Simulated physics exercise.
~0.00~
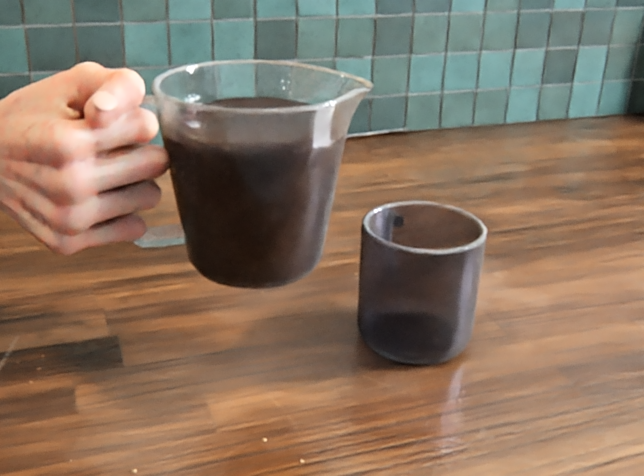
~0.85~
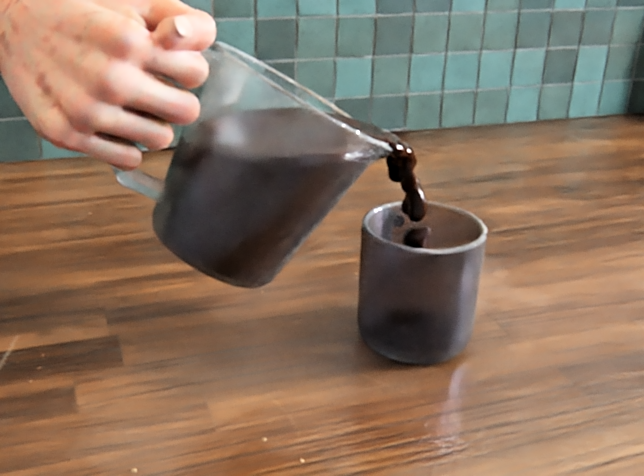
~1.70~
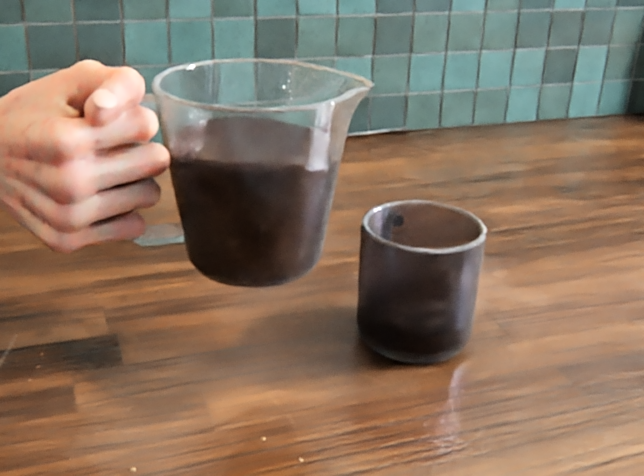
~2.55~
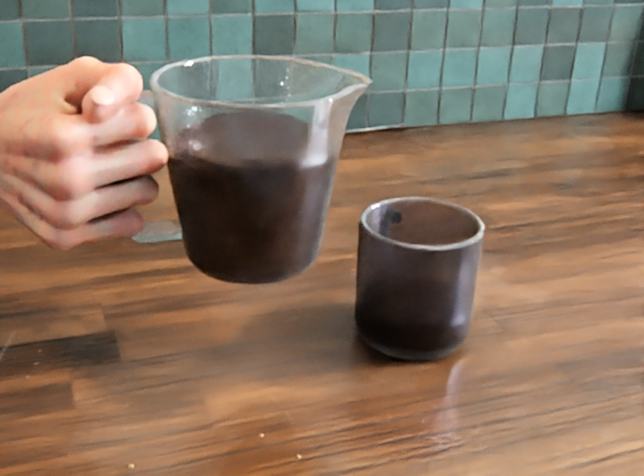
Hand tilting a flared glass jug to pour dark coffee into a mug on a wooden worktop, then levelling it again.
